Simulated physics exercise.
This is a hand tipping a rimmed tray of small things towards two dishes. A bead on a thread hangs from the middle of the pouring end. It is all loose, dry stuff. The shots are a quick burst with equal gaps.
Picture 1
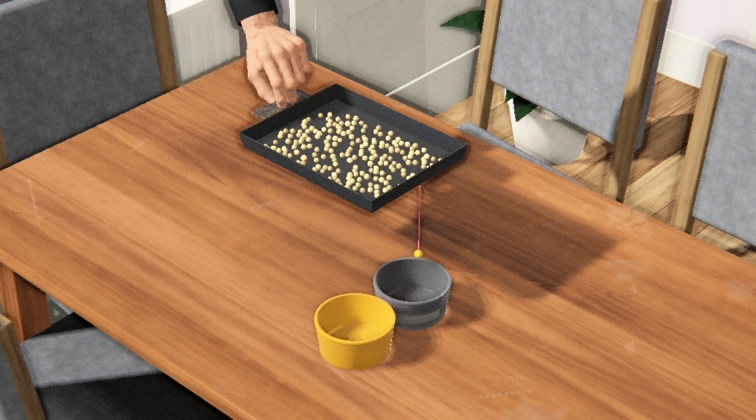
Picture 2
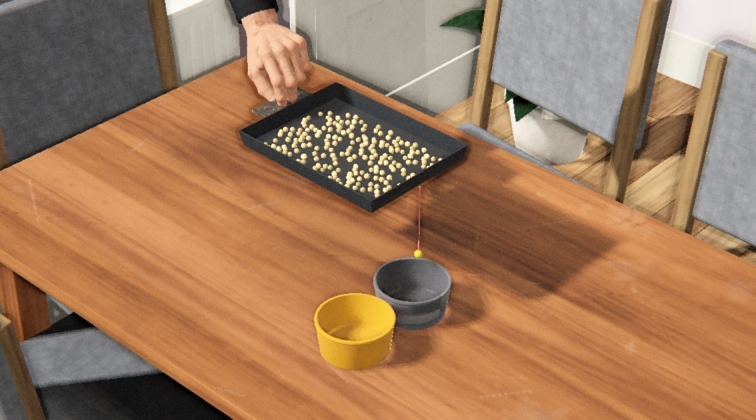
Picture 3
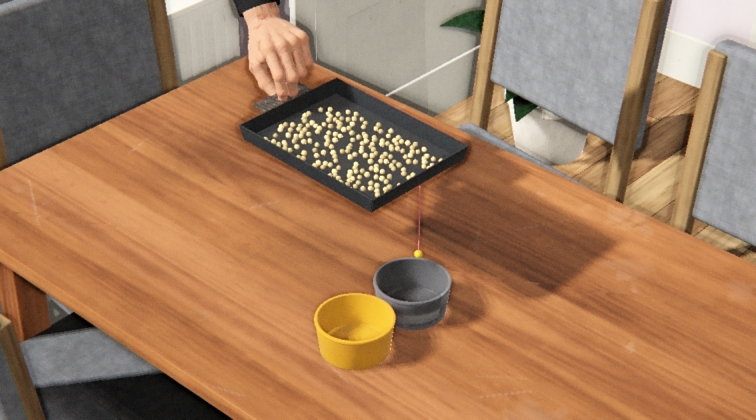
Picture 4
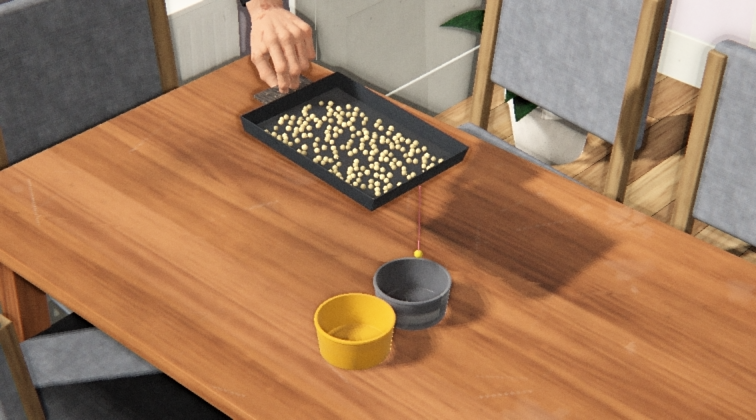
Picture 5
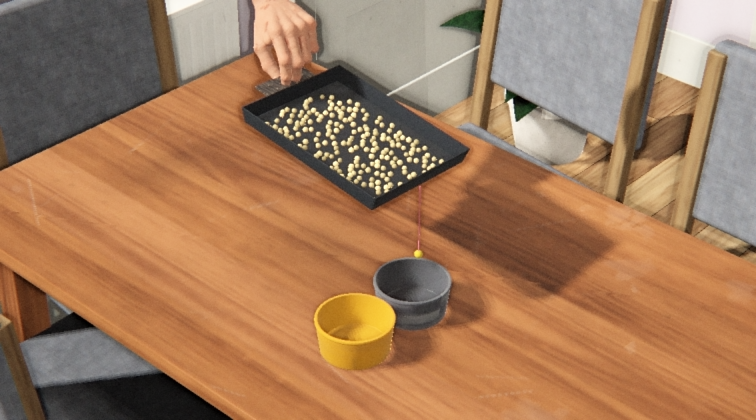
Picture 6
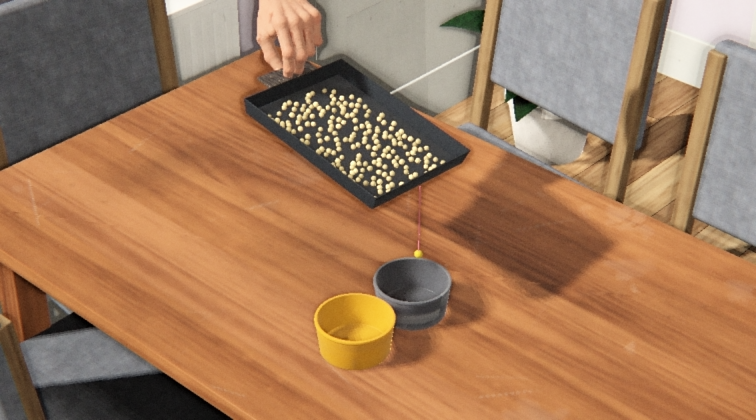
A hand slowly raises the near end of a dark tray of soya beans.
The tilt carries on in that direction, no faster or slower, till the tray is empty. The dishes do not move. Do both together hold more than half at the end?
In the dishes lies only the smaller part of it.
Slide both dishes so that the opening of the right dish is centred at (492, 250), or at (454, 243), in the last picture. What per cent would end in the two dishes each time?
First some 90, then 80 per cent.
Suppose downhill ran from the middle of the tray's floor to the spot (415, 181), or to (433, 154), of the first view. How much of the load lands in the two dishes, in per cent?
Near 30 % and 0 %.
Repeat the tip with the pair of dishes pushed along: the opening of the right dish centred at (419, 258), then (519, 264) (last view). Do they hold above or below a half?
In turn: The smaller part; under half.
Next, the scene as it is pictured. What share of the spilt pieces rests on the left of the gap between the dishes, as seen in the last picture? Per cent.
It comes to 0 per cent or so.
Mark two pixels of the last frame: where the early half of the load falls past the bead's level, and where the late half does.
First near (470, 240), later near (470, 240).
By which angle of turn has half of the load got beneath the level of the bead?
At some 105 degrees.
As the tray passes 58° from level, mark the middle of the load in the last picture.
At about (432, 163).
Soon after the last picture, tray tipped steeply; all on the tray.
A little later, tray tipped right over; most on the tray; a stray few outside both; about a quarter in the air.
Later still, tray tipped past a quarter turn; all outside both.
At rest, tray tipped past a quarter turn; none in the left dish; none in the right dish; all outside both.
